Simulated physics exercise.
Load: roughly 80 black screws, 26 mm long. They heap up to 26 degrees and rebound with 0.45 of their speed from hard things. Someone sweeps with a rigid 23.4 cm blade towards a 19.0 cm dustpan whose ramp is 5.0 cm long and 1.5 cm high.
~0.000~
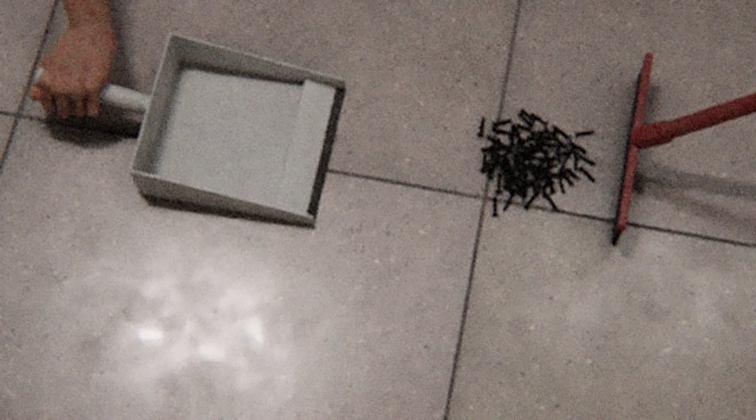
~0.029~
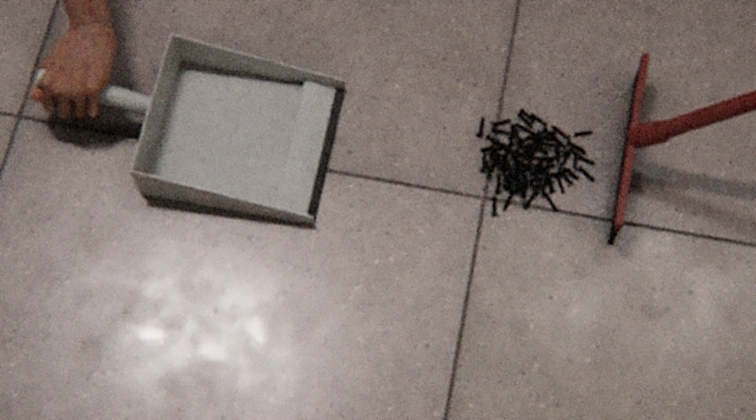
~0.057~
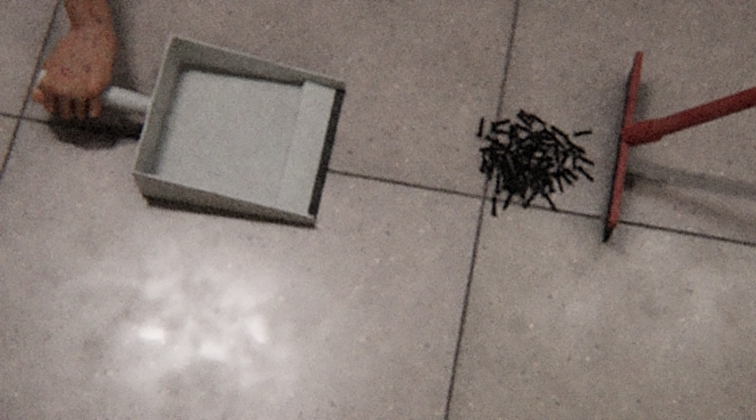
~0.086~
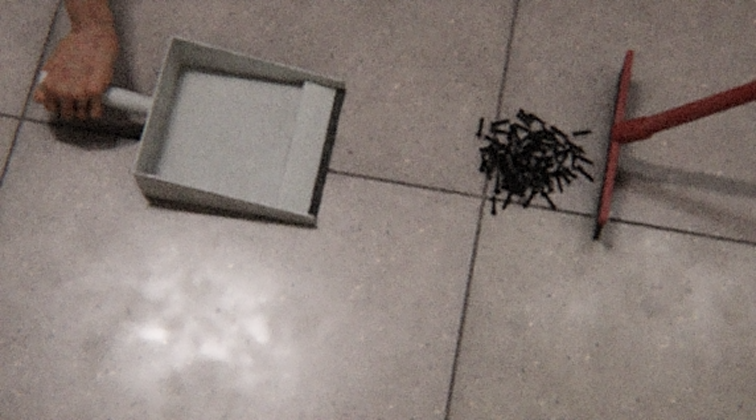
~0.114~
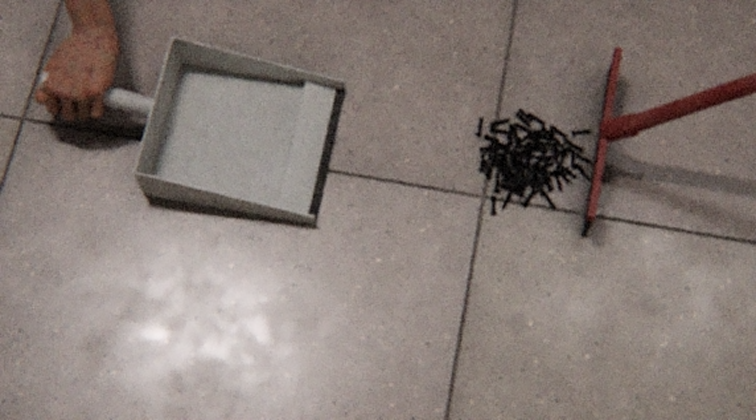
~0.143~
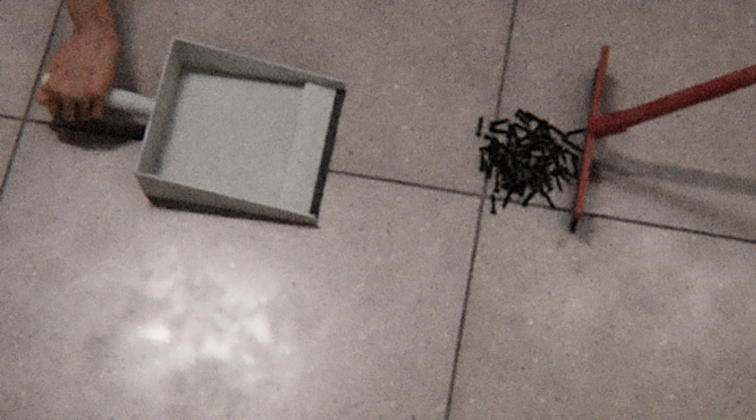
On a grey tiled floor, a hand held a pale dustpan still at the left while a red blade on a handle slid slowly left and nudged the edge of a small pile of black screws.
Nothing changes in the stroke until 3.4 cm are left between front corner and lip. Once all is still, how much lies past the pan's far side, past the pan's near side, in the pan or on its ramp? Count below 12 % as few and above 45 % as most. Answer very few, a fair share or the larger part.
Far side: A fair share, near side: Very few, pan: A fair share.
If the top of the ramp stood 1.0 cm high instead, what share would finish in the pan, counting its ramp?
Then about 15 per cent.
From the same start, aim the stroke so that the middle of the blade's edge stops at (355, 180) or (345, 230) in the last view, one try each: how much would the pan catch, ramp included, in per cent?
Some 20 and 10 per cent.
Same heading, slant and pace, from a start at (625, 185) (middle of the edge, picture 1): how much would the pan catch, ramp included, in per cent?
Some 15 per cent.
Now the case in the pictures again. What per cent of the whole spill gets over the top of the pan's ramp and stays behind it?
Roughly 0 per cent.
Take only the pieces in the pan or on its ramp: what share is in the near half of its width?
Roughly 10 per cent.
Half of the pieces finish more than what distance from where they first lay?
About 24 cm.
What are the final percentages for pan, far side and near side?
Far side 20; near side 0; pan 15.
After 0.41 s, middle of the blade 18 cm from the lip; 0 % over the lip, far side 10 %, near side 0 %.
After 0.60 s, middle of the blade 9 cm from the lip; 0 % over the lip, far side 20 %, near side 0 %.
After 0.90 s, middle of the blade 4 cm from the lip; 15 % over the lip, far side 20 %, near side 0 %.
At rest (1.7 s), far side 20 %, near side 0 %, pan 15 %, in front of the lip or behind the blade 60 %.
